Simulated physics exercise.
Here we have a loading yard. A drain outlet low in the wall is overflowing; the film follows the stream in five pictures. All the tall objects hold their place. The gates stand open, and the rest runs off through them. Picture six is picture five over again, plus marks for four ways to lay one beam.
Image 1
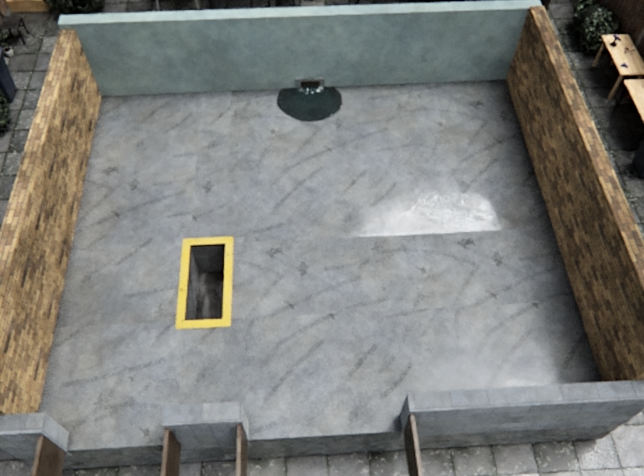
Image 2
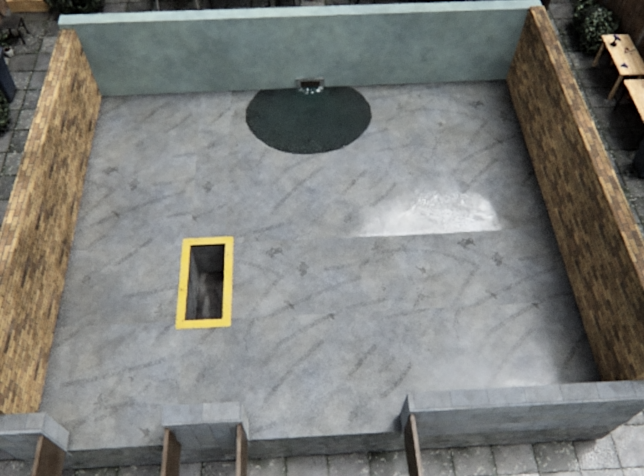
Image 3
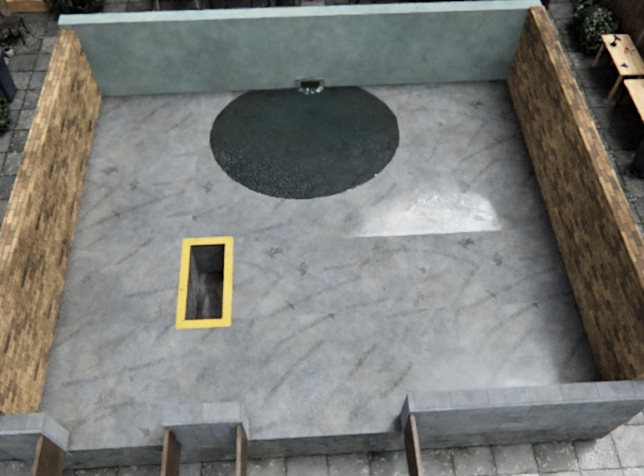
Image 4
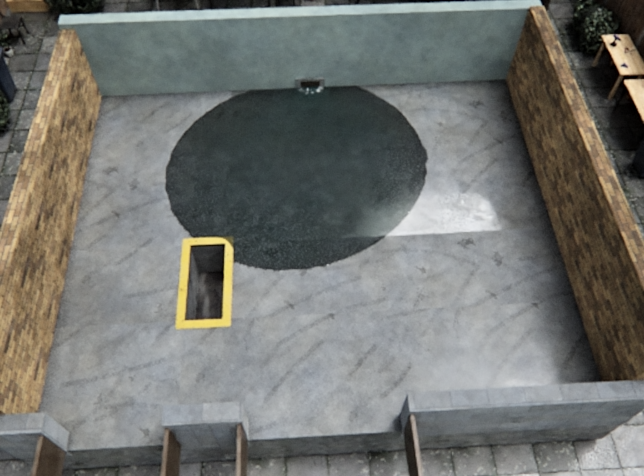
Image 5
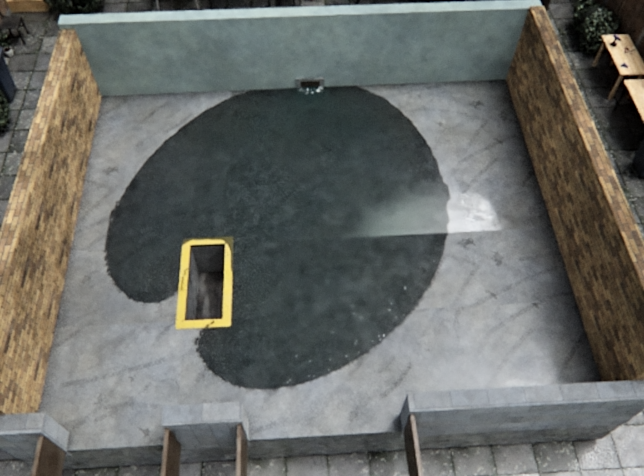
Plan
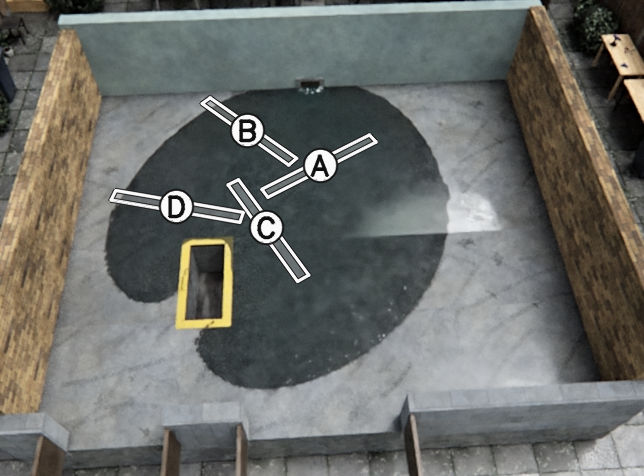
In a walled yard, dark water spreads from the back wall and surrounds a yellow-edged drain.
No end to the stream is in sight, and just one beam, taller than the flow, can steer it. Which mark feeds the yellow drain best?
Place A does it best.
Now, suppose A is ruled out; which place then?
Place D.
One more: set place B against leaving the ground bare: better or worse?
It is worse.
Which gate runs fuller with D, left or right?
The right one.
In white, A from (264, 193) to (372, 138); B from (206, 100) to (292, 161); C from (233, 182) to (303, 278); D from (113, 195) to (241, 217).
With A, about 27 % of the stream goes into the yellow drain, about 72 % out by the gates.
With B, about 8 % of the stream goes into the yellow drain, about 88 % out by the gates.
With C, about 8 % of the stream goes into the yellow drain, about 90 % out by the gates.
With D, about 12 % of the stream goes into the yellow drain, about 86 % out by the gates.
